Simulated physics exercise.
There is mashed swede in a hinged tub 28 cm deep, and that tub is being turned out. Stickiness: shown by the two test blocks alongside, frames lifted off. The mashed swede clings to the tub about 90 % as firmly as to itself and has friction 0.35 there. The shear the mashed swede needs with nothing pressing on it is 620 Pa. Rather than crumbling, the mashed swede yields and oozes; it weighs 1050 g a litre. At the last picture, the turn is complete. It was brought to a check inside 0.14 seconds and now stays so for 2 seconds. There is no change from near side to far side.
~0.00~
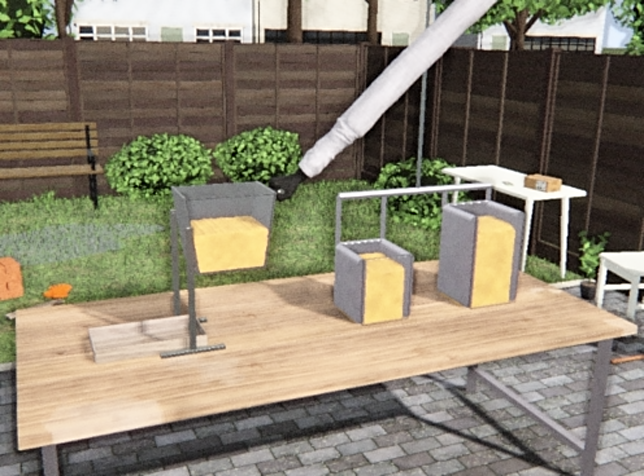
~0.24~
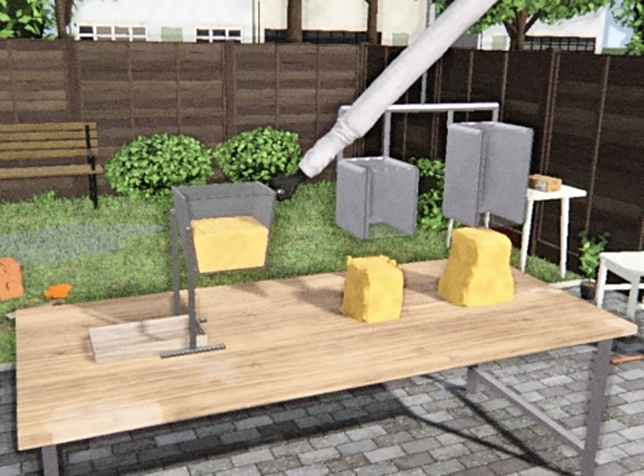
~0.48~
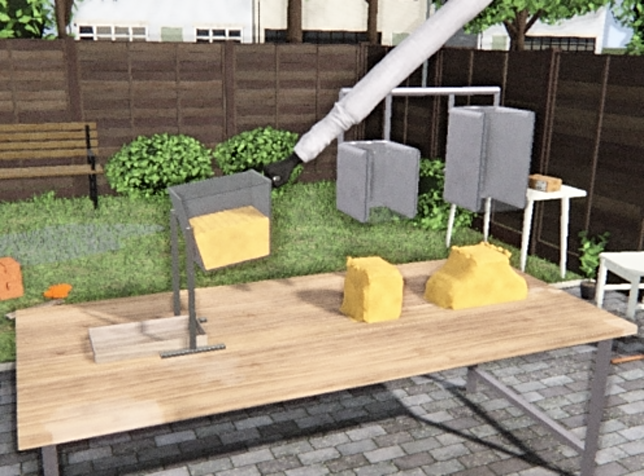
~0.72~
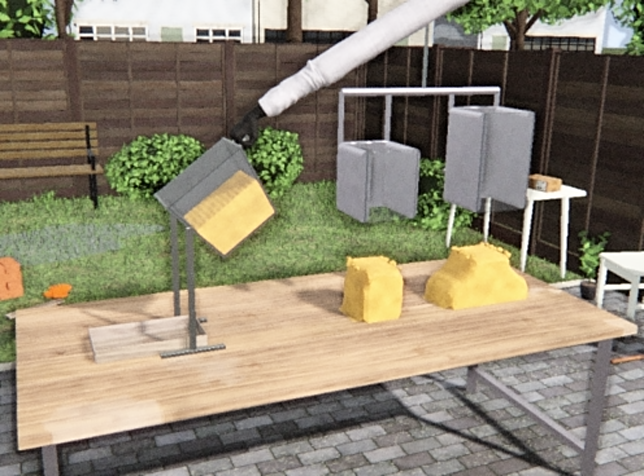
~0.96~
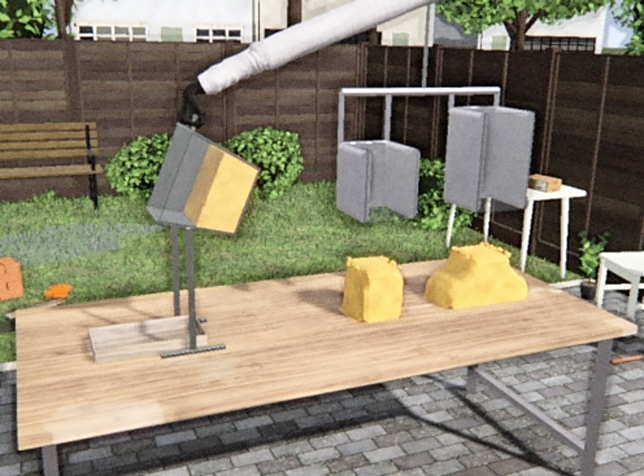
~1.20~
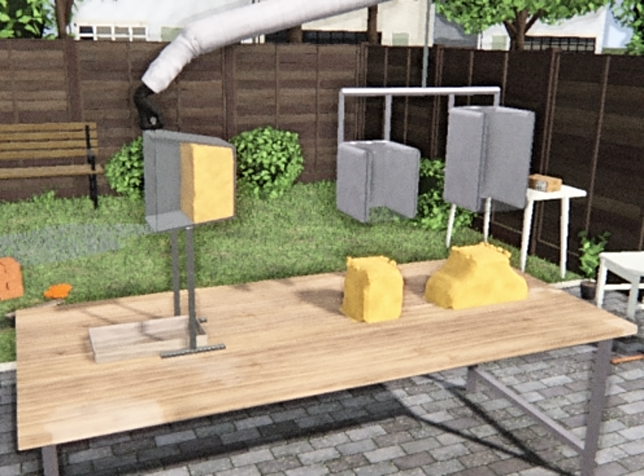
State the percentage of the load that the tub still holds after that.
The tub still holds roughly 100 %.
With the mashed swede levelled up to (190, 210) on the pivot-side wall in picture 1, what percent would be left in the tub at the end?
I'd say close to 50 % stays in the tub.
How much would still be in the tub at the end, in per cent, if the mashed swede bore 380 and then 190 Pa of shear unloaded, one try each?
Try one gives 65 per cent, try two gives 45 per cent.
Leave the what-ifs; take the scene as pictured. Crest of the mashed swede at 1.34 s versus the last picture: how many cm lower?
Roughly 2 cm.
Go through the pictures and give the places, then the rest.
The first picture shows handle-side rim at (274, 193), tilt 0 degrees; highest point of the mashed swede at (261, 230); test blocks 23 cm, 36 cm high (left to right).
The second picture shows handle-side rim at (274, 193), tilt 0 degrees; highest point of the mashed swede at (261, 230); test blocks 22 cm, 31 cm high (left to right).
The third picture shows handle-side rim at (269, 181), tilt 8 degrees; highest point of the mashed swede at (264, 219); test blocks 22 cm, 23 cm high (left to right).
The fourth picture shows handle-side rim at (239, 148), tilt 37 degrees; highest point of the mashed swede at (254, 183); test blocks 22 cm, 22 cm high (left to right).
The fifth picture shows handle-side rim at (191, 133), tilt 67 degrees; highest point of the mashed swede at (225, 155); test blocks 22 cm, 22 cm high (left to right).
The sixth picture shows handle-side rim at (154, 139), tilt 89 degrees; highest point of the mashed swede at (197, 146); test blocks 22 cm, 22 cm high (left to right).
By 1.34 s, the tub is at 89 degrees and holds 100 %.
By 1.51 s, the tub is at 89 degrees and holds 100 %.
By 1.68 s, the tub is at 89 degrees and holds 100 %.
By 1.85 s, the tub is at 89 degrees and holds 100 %.
By 3.20 s, at the end, the tub is at 89 degrees and holds 100 %.
